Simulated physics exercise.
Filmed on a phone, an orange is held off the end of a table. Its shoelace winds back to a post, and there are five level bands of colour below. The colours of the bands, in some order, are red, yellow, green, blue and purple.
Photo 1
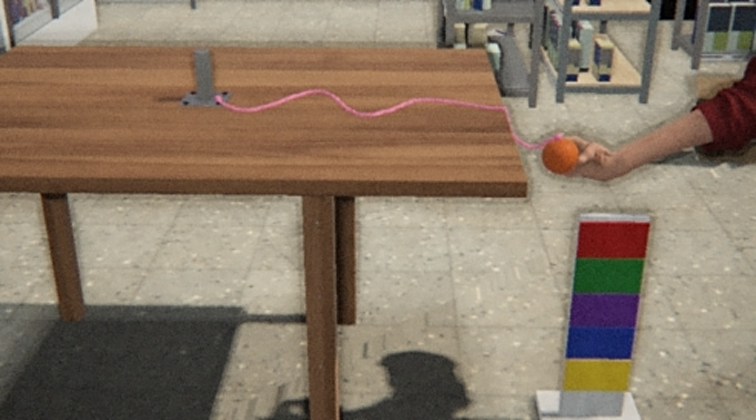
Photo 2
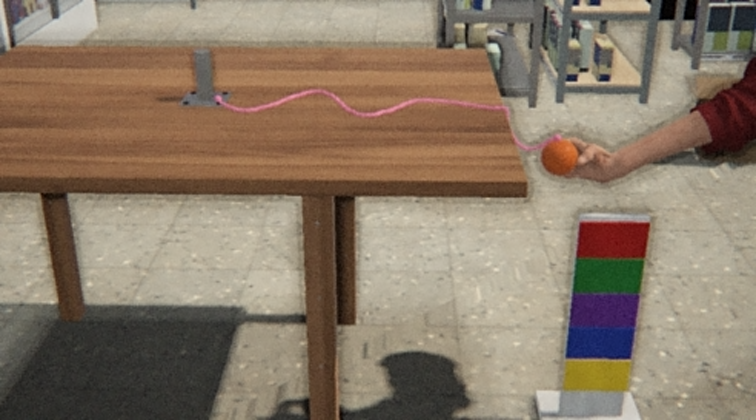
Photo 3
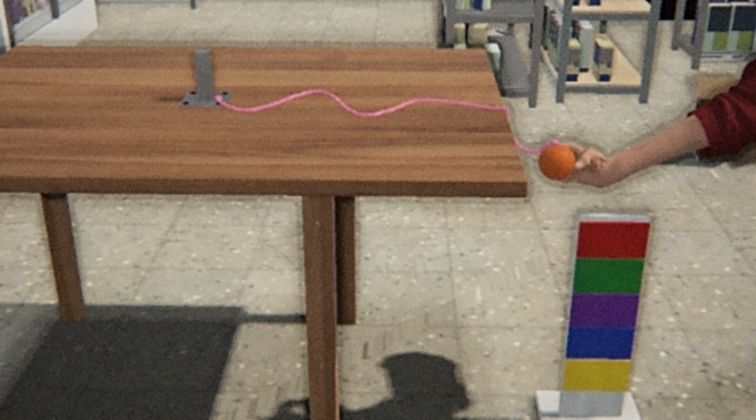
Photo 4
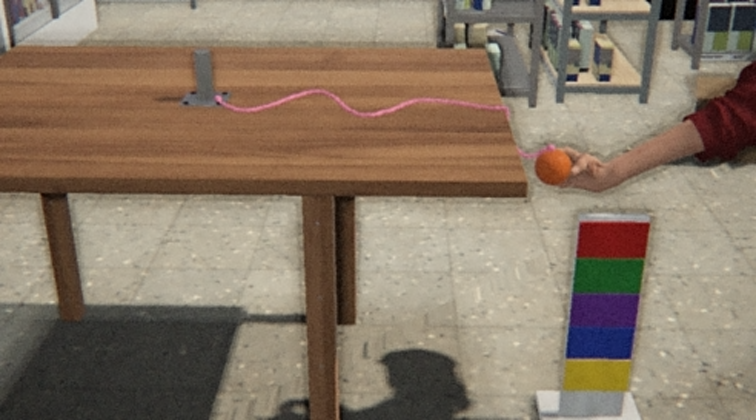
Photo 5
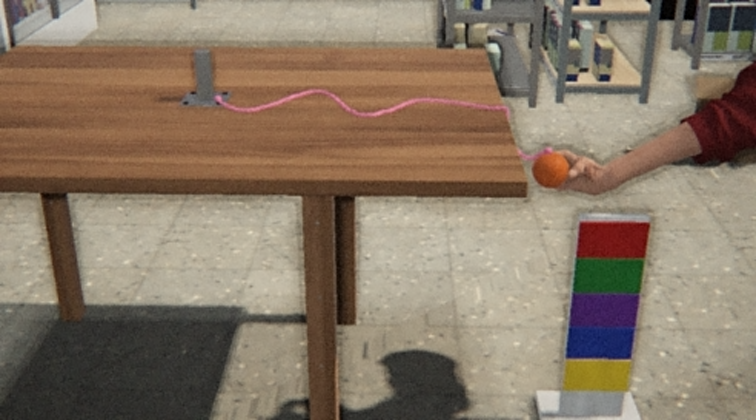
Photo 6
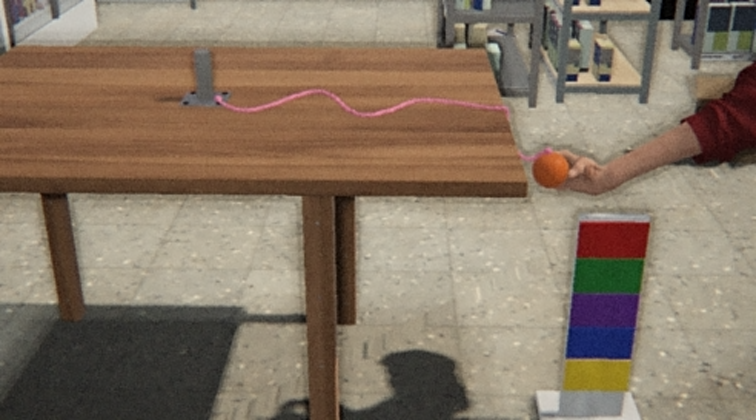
An orange held in a hand off the right end of a wooden table moved slightly down and to the left, while its pink shoelace lay in loose curves back to a post.
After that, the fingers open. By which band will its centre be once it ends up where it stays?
By the purple band.
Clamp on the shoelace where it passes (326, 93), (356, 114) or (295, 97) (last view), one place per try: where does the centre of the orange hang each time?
They end up at (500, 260), (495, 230) and (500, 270).
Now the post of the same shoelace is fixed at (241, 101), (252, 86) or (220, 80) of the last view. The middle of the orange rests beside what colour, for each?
First try: Blue; second try: Blue; third try: Purple.
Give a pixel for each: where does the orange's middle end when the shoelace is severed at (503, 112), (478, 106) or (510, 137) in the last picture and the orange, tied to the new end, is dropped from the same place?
(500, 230), (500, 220), (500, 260).
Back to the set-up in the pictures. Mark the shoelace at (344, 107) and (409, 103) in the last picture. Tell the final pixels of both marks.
They go to (422, 105) and to (505, 124).
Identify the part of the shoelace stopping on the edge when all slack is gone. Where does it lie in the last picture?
That point sits at about (401, 106).
Soon after, orange near (513, 288); level with purple.
After that, orange near (481, 295); level with purple.
In the end, orange near (494, 302); level with purple. The shoelace holds its middle at purple.
